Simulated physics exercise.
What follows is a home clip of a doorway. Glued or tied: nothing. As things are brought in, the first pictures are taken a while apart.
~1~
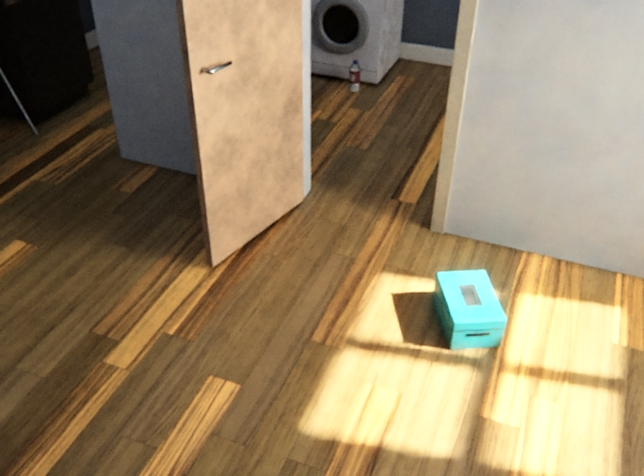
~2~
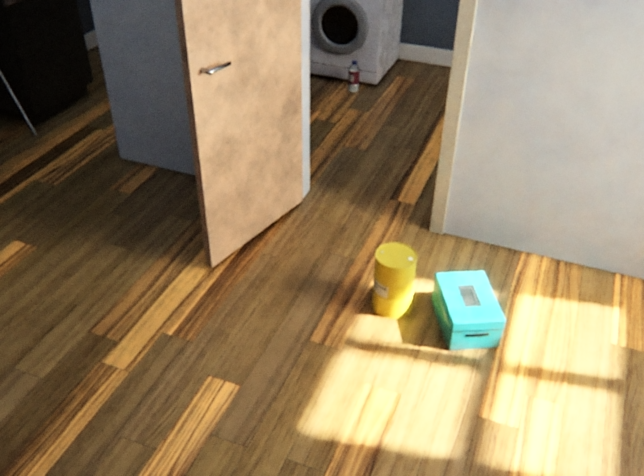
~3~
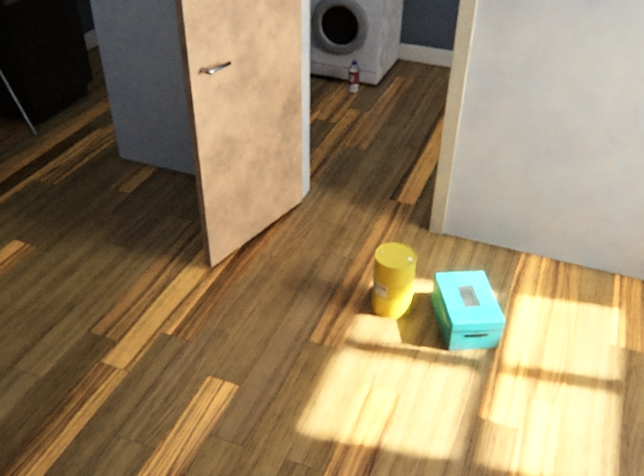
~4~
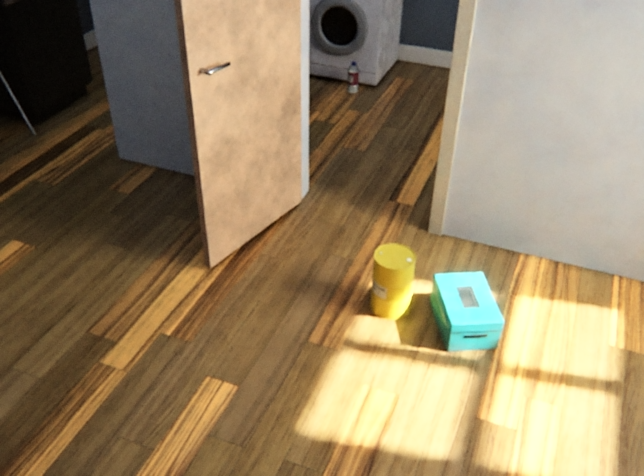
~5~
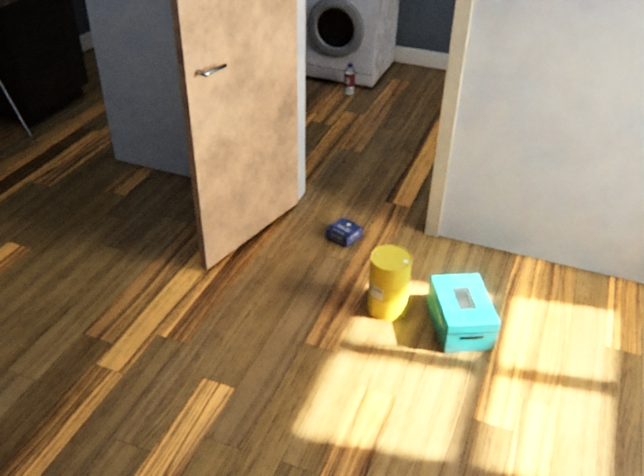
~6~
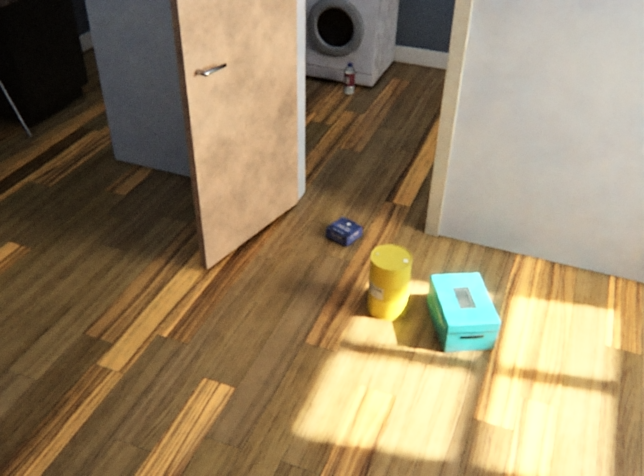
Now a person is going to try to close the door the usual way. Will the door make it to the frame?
The door fits into its frame.
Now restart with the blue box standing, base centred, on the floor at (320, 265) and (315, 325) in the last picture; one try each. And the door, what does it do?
So the first time it is halted early, and the second time it completes its arc.
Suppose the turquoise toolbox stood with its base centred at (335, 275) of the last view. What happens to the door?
In the end the door is hindered.
Then, 0.70 s past the last view, door at 63°.
Then, 1.10 s past the last view, door at 26°; blue box displaced about its own width near (361, 226).
Then, 1.30 s past the last view, door at 6°; blue box displaced well along near (376, 214).
Finally, door at 0°; moved from the start, blue box; the other 2 still in place. Final places as the last picture's camera would see them, blue box near (382, 205).
